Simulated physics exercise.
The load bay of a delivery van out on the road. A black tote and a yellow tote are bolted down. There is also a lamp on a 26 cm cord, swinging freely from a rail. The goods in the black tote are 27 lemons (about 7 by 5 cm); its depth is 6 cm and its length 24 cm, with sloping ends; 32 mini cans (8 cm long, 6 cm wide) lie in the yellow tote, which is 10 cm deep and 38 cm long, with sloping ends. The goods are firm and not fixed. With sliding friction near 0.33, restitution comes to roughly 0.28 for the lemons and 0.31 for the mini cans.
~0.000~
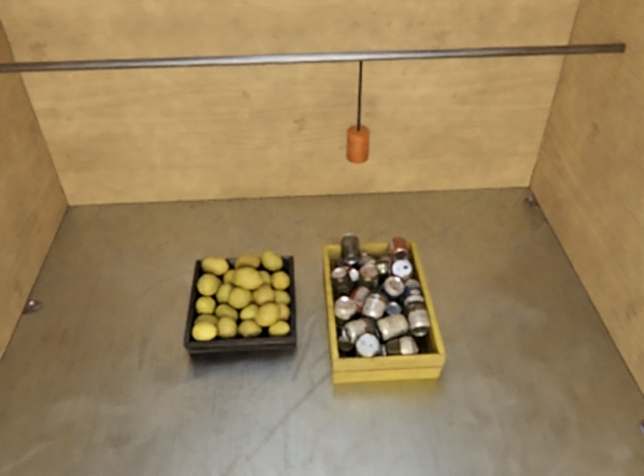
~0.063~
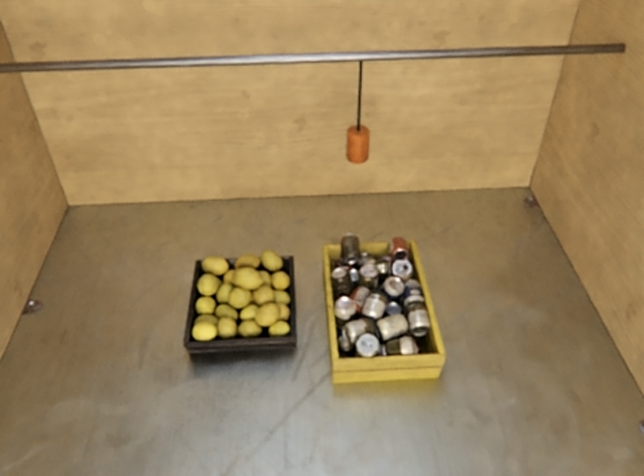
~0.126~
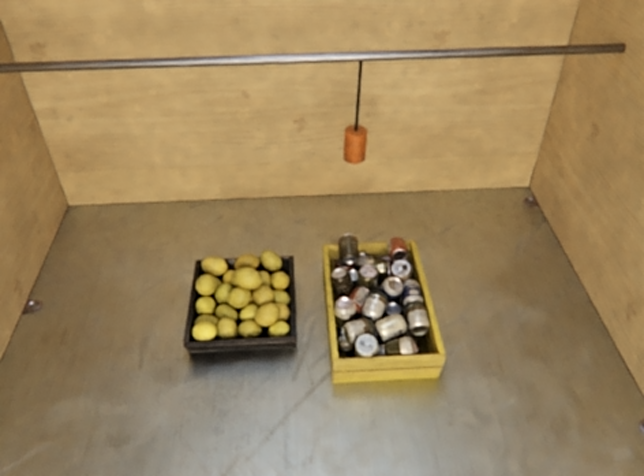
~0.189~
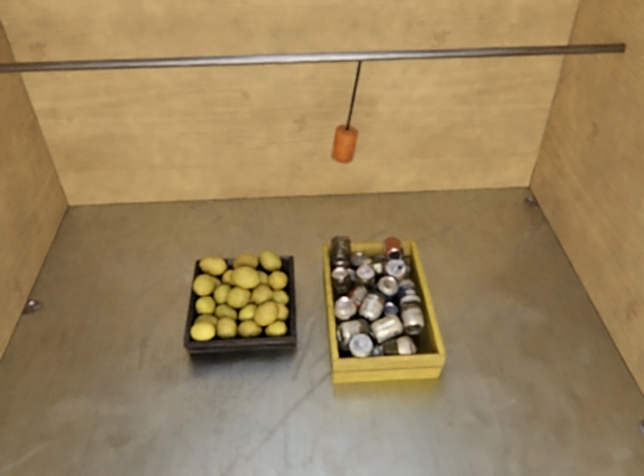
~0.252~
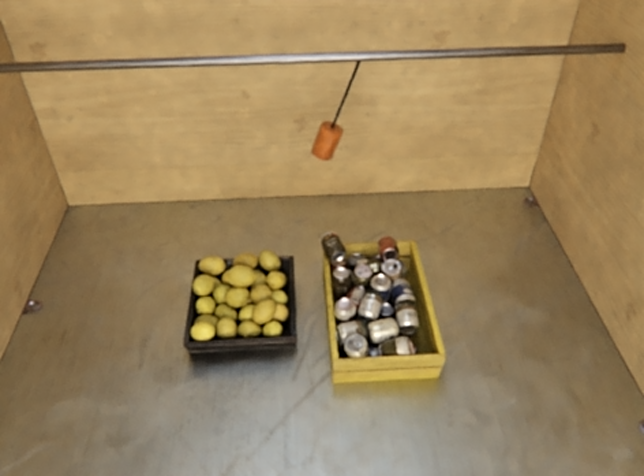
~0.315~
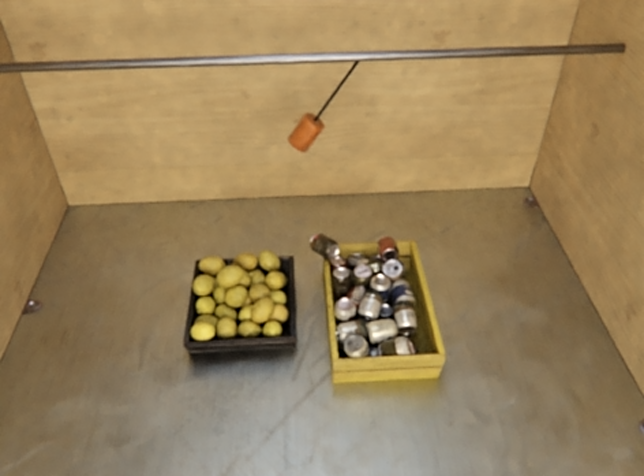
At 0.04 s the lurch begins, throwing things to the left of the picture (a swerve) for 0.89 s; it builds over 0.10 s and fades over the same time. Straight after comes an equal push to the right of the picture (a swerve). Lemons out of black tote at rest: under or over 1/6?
Spill: Past one sixth.
After 0.65 s, black tote 27 in, 0 out and yellow tote 31 in, 1 out.
After 1.07 s, black tote 24 in, 3 out and yellow tote 31 in, 1 out.
After 1.66 s, black tote 21 in, 6 out and yellow tote 31 in, 1 out.
Final count (at 2.42 s), black tote 20 in, 7 out and yellow tote 31 in, 1 out. Asked share, 7 of 27, 26 per cent.
